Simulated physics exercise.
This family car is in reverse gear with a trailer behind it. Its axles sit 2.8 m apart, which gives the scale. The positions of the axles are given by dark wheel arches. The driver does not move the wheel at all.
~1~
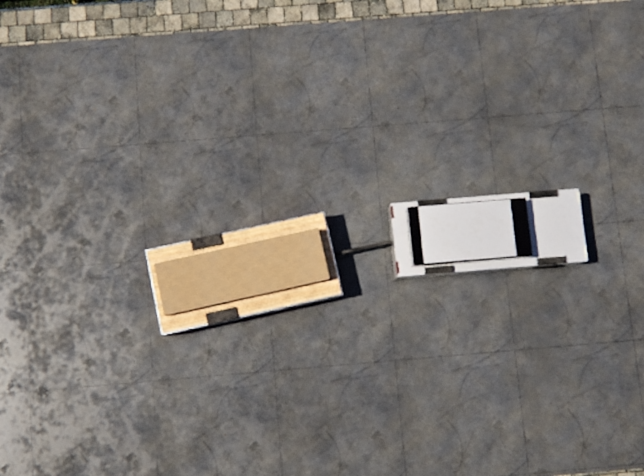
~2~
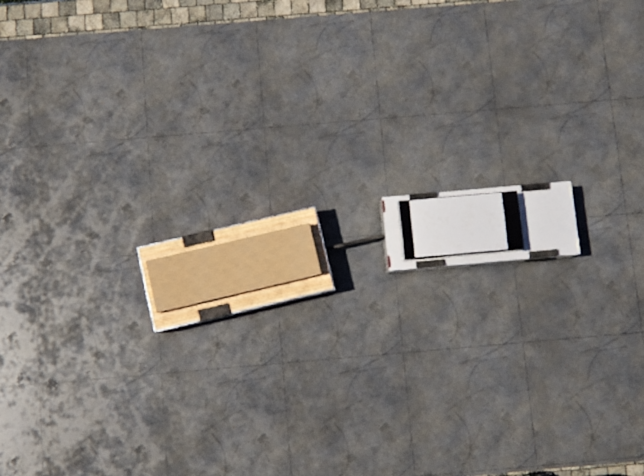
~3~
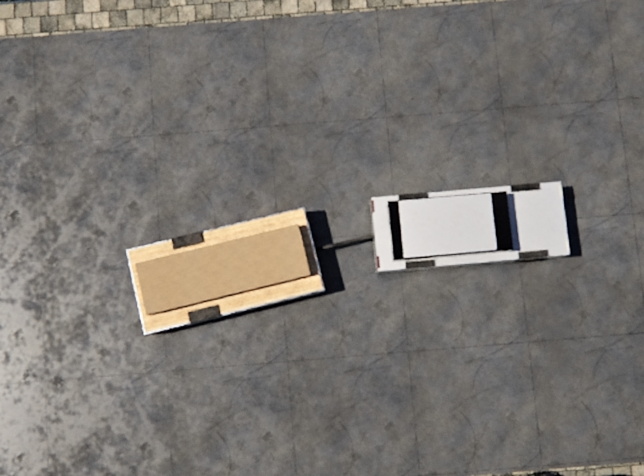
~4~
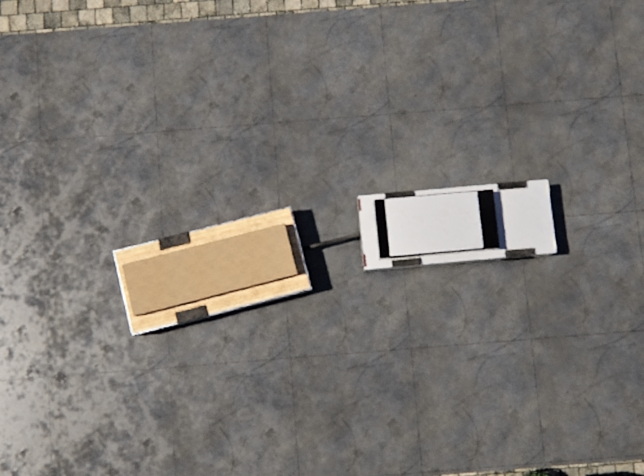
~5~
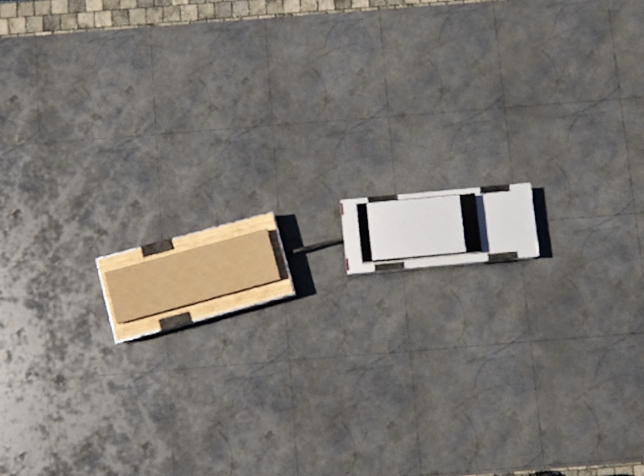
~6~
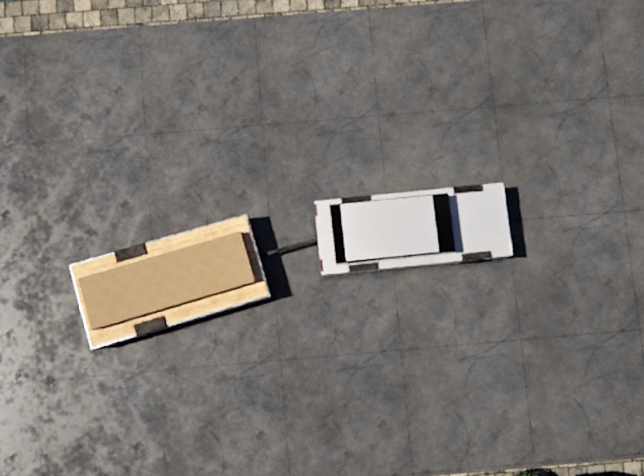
A white car with black windows stands on grey paved ground, seen from directly above, with pale brick edging along the top. A thin dark bar joins its left end to a tan trailer with a light wooden rim, tilted slightly on the left. The car backs slowly leftward, pushing the trailer left and slightly down as the angle between them grows a little.
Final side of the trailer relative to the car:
Right.
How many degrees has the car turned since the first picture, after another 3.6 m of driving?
Heading change vs. first picture: Approx. 2 deg.
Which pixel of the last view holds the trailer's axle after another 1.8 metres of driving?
The axle sits near (71, 312).
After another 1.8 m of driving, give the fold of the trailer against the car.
Folded some 15° to the right of the car.
After another 1.8 m, the tail is 15° to the car's right, the car has turned 2° and the trailer's axle is at (71, 312) of the last picture.
After another 3.6 m, the tail is 21° to the car's right, the car has turned 3° and the trailer's axle is at (4, 343) of the last picture.
After another 5.3 m, the tail is 30° to the car's right, the car has turned 4° and the trailer's axle is out of the picture.
After another 7.1 m, the tail is 42° to the car's right, the car has turned 5° and the trailer's axle is out of the picture.
After another 8.9 m, the tail is 60° to the car's right, the car has turned 6° and the trailer's axle is out of the picture; it has jack-knifed.
